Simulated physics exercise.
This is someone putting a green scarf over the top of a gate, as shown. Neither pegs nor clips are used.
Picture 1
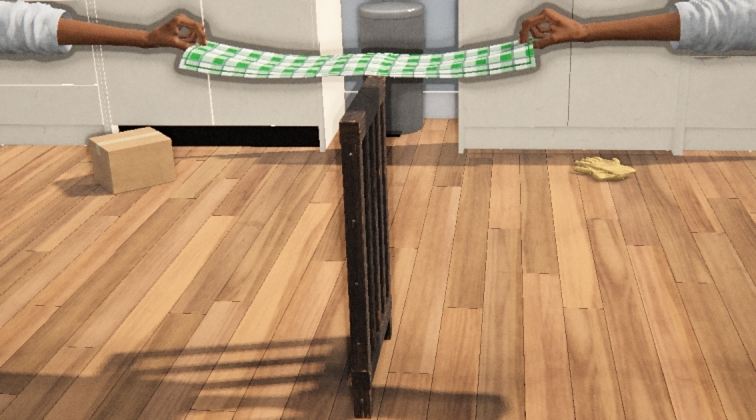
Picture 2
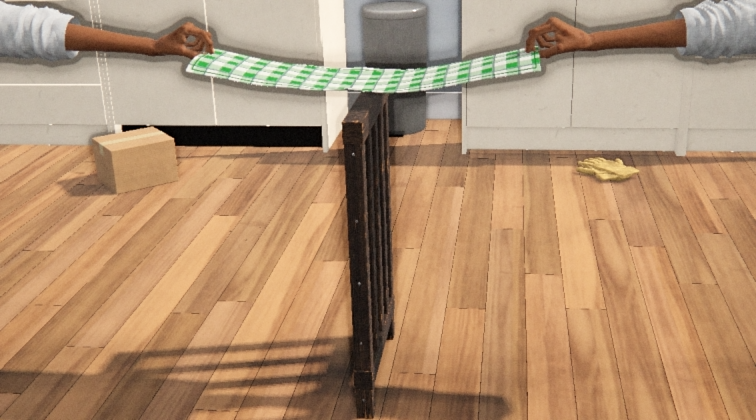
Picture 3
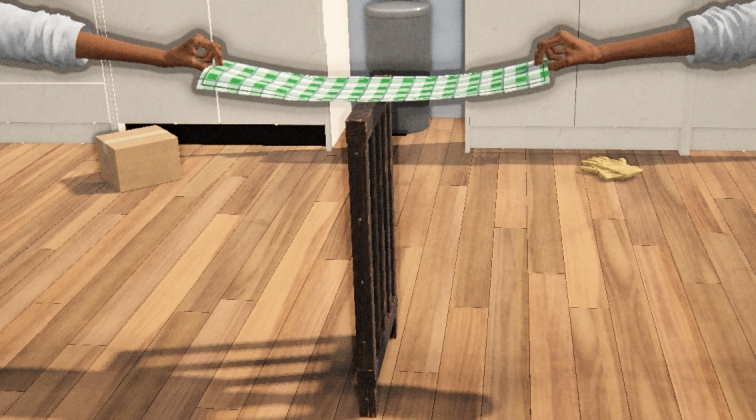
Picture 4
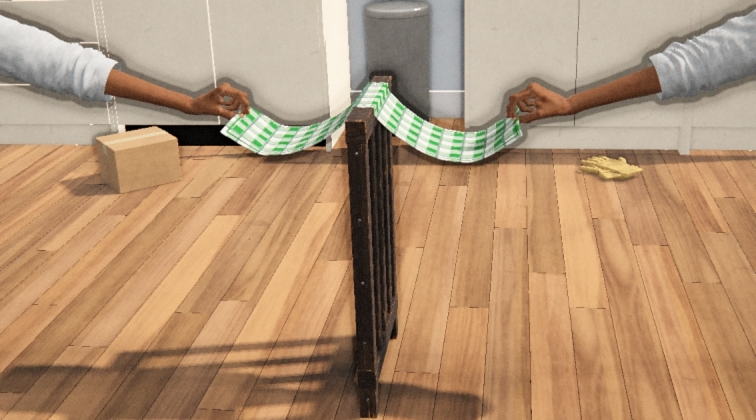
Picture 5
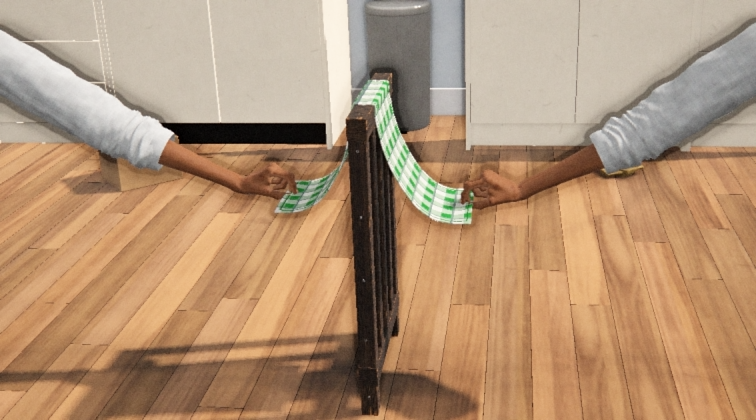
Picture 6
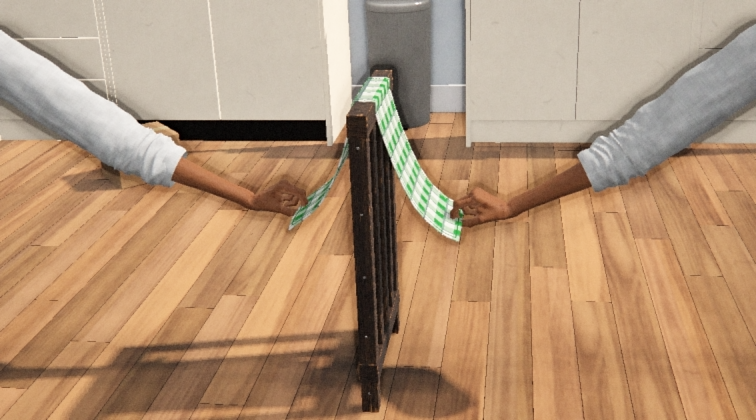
To begin with, two hands hold a green and white checked scarf stretched out above a dark gate standing on a wooden floor. The hands lower it until its middle rests over the top of the gate, then move down and inward, bringing the two ends down on either side while still holding them.
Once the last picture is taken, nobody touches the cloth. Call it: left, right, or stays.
Stays.
Then, 0.22 s on from there, scarf hanging on both sides, left end near (331, 229), right end near (428, 241).
Then, 0.32 s on from there, scarf hanging on both sides, left end near (360, 234), right end near (397, 245).
In the end, scarf hanging on both sides, left end near (367, 234), right end near (387, 245). The green scarf stays on top.
